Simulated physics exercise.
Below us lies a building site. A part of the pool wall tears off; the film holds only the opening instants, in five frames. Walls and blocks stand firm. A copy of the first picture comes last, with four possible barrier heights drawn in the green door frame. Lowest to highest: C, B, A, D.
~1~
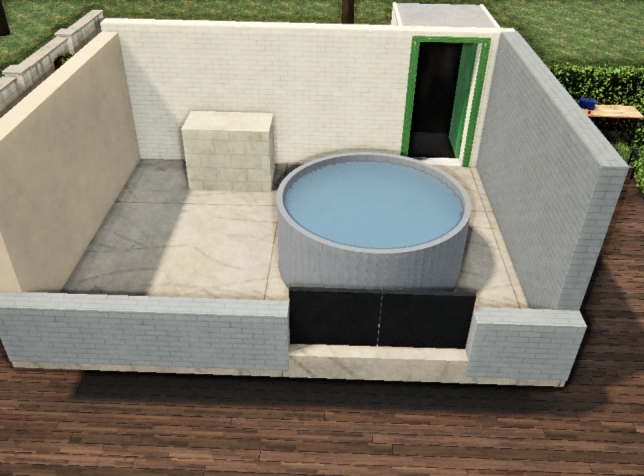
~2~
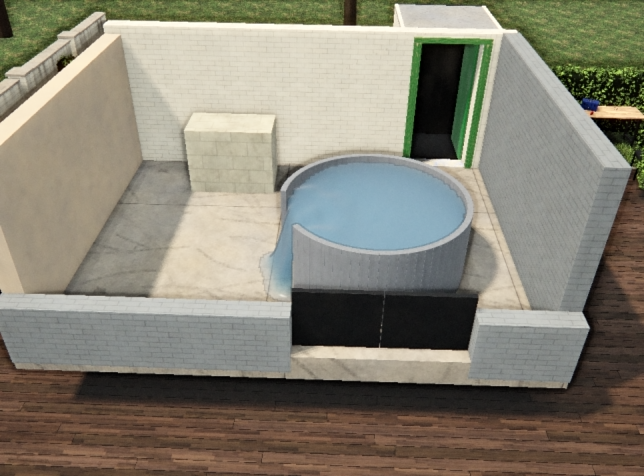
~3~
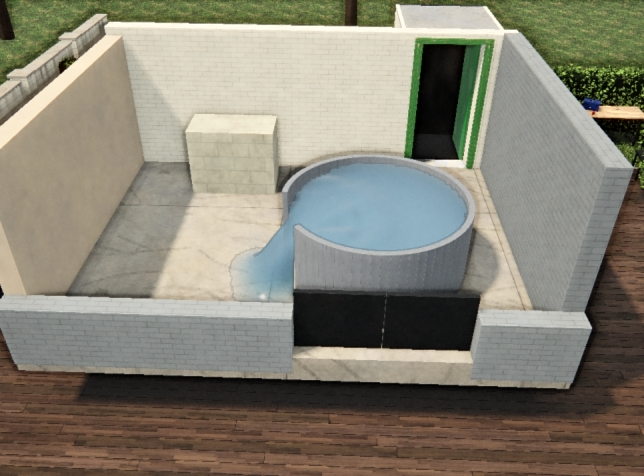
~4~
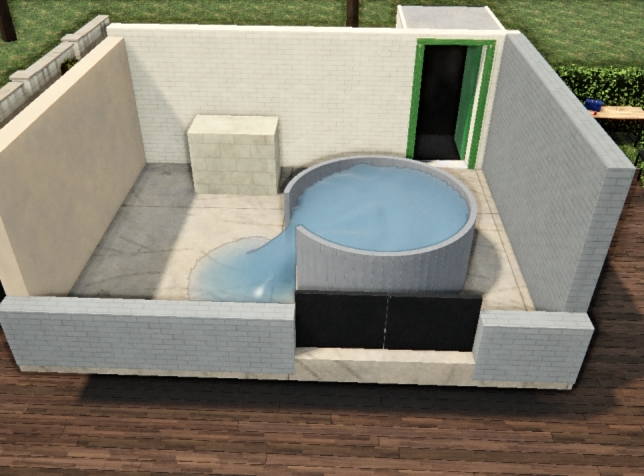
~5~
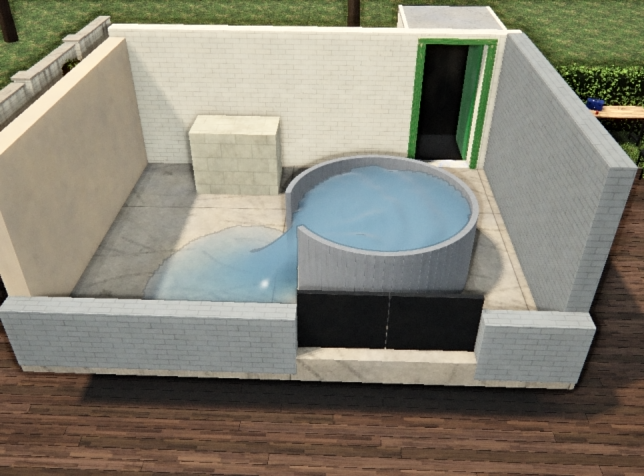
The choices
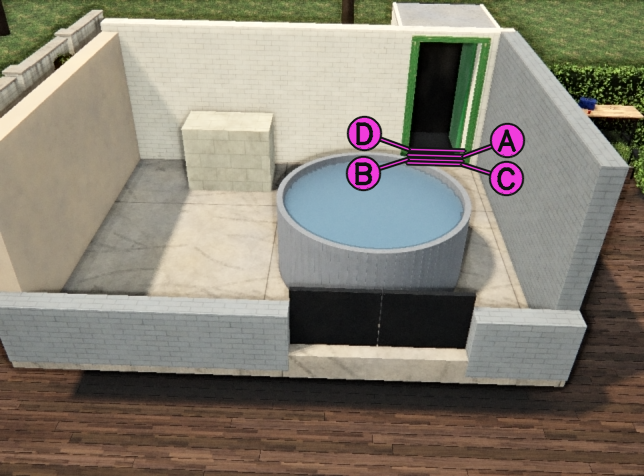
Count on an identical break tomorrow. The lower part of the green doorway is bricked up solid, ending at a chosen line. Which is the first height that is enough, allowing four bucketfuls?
A is the one.
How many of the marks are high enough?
Two of them.
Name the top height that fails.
Height B.
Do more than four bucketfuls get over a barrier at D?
No, that is safe.
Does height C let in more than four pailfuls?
Yes, it does.
On the marked copy, A at (435, 155); B at (435, 160); C at (434, 163); D at (436, 150); from the bottom up C, B, A, D.
With A, a splash gets over, under a bucket.
With B, about 8 bucketfuls get in.
With C, some 20 bucketfuls get in.
With D, nothing gets over.
